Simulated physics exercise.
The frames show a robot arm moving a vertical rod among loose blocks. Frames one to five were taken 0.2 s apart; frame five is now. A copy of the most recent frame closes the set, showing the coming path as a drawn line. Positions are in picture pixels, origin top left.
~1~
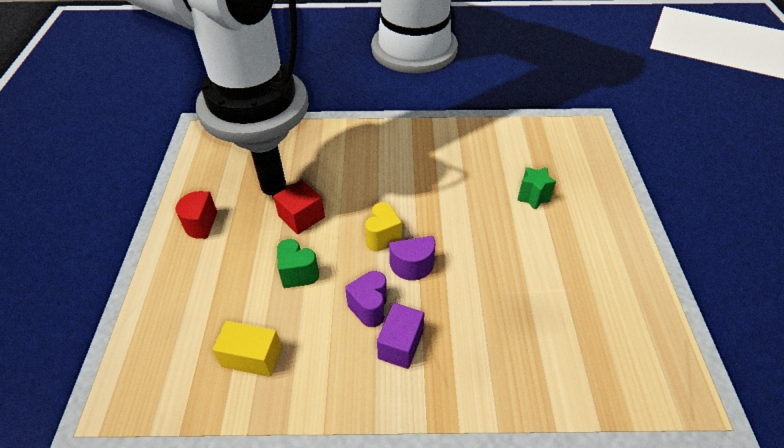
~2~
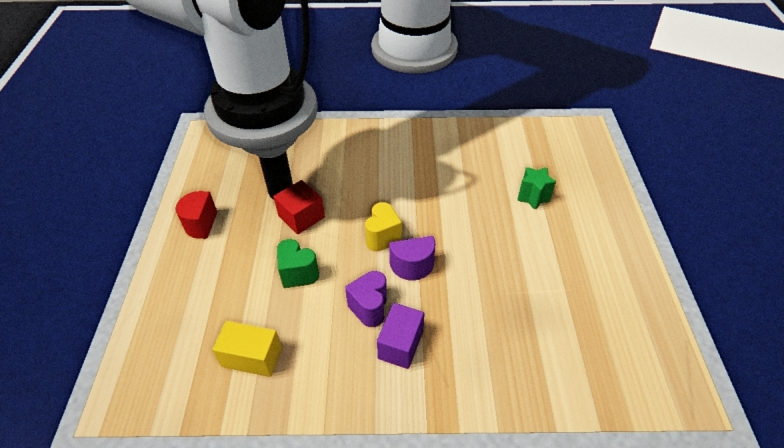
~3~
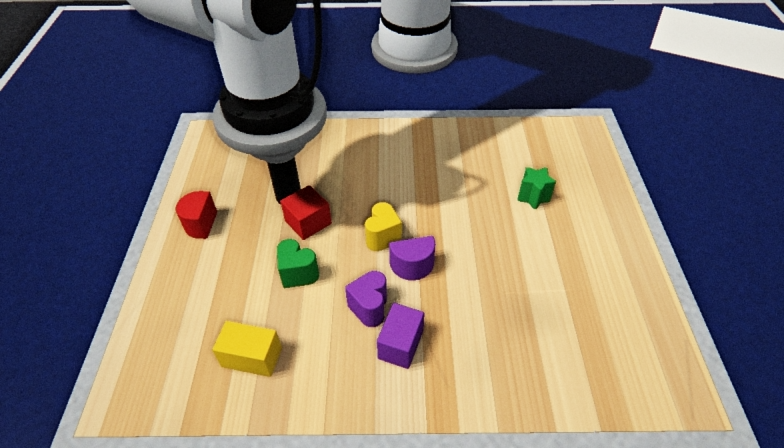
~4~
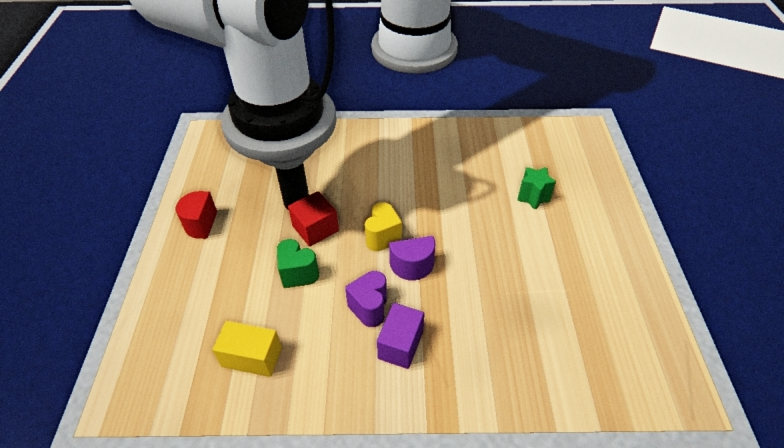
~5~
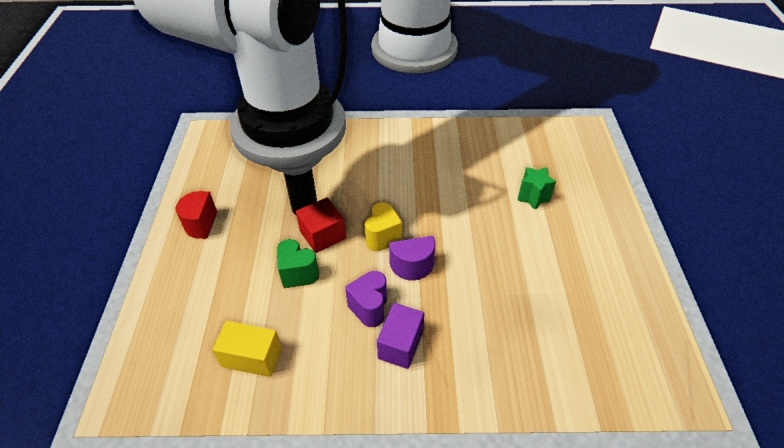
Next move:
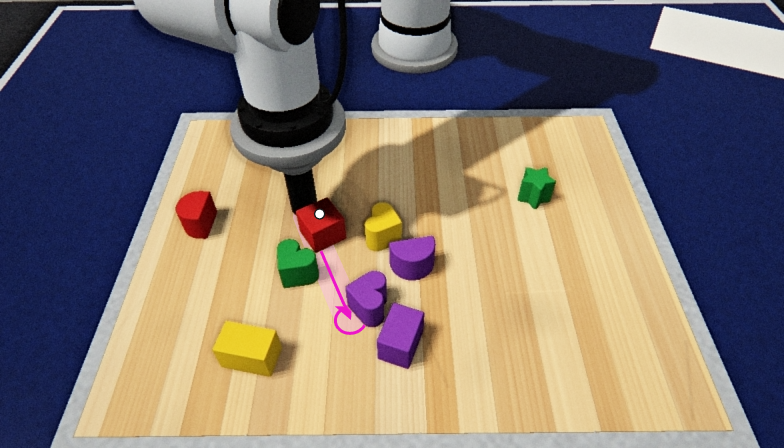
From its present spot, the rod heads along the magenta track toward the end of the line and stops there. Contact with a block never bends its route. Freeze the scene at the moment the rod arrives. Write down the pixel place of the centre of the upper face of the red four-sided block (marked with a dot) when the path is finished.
So, by the moment the path ends, you'll find the top centre of the red four-sided block at (367, 255).
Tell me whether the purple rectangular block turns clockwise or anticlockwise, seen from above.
My prediction: CW.
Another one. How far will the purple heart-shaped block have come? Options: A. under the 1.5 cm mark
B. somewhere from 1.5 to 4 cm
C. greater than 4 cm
(B)
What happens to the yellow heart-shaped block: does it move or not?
Not moved.
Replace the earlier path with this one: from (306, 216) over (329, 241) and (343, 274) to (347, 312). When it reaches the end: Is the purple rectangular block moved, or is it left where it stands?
Once the path ends, it is somewhere new.
Path on the board, straight from (306, 216) to (351, 320); the dot is on the red four-sided block.
What follows on the original path. One third of the way, rod (318, 241); red four-sided block (344, 241), turned 35° anticlockwise.
Two thirds of the way, rod (333, 276); green heart-shaped block (292, 257), turned 15° clockwise; red four-sided block (365, 254), turned 70° anticlockwise.
At the end, rod (350, 314); green heart-shaped block (292, 257), turned 15° clockwise; red four-sided block (367, 255), turned 75° anticlockwise; purple heart-shaped block (382, 299), turned 55° anticlockwise; yellow heart-shaped block in place; purple rectangular block (409, 327), turned 25° clockwise.
